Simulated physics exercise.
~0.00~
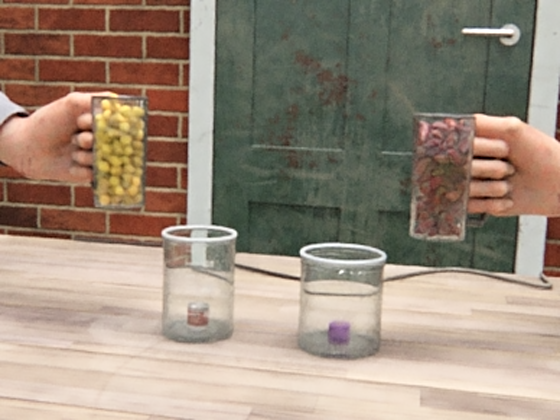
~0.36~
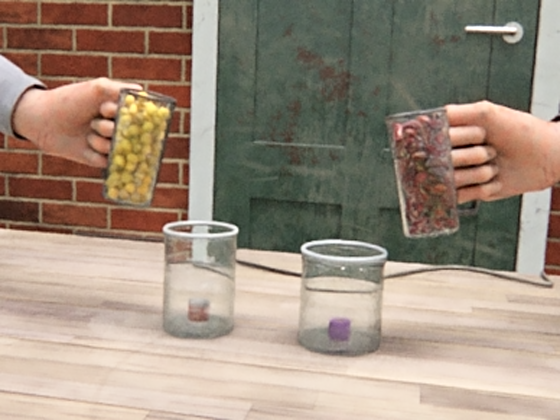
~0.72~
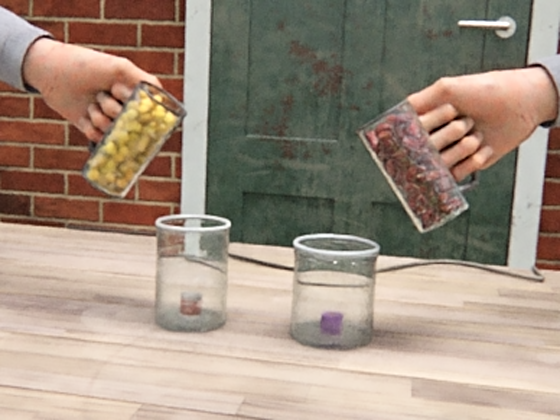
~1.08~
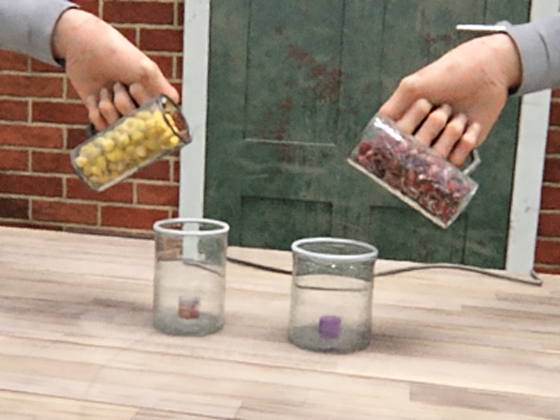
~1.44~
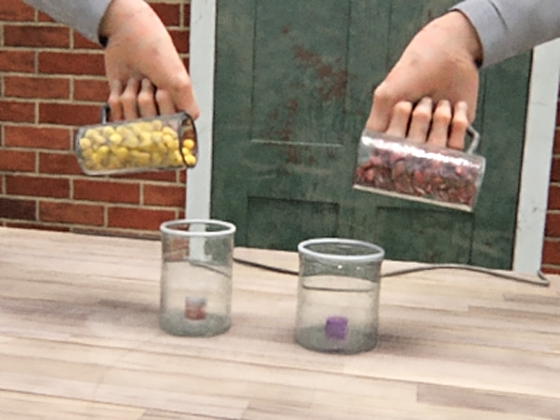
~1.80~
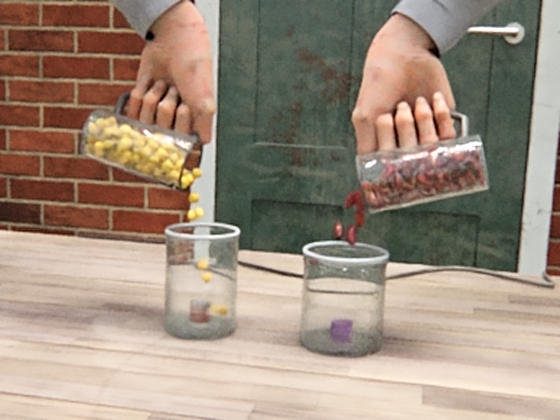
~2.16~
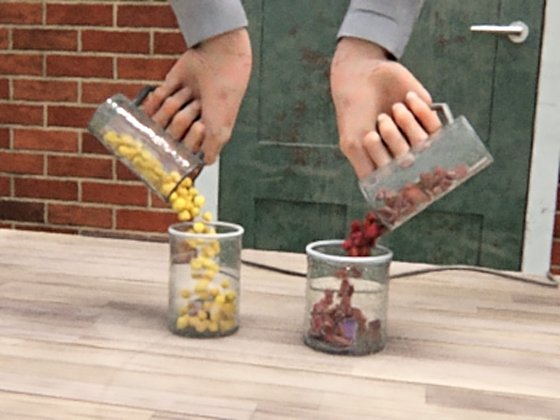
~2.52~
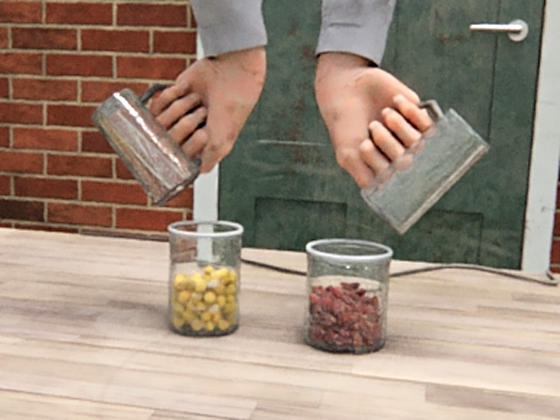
On a pale wooden tabletop before a red brick wall and a worn green door, seen from the front by a slightly swaying camera, stand two clear containers. A small reddish-brown object sits in the left one and a purple block in the right. A hand at each side holds a clear cup, the left filled with yellow pieces, the right with dark red ones. Both hands tip their cups inward until the pieces begin to fall, then pour in a thicker stream. Finally both cups are empty, and each container is about half full, its object buried.
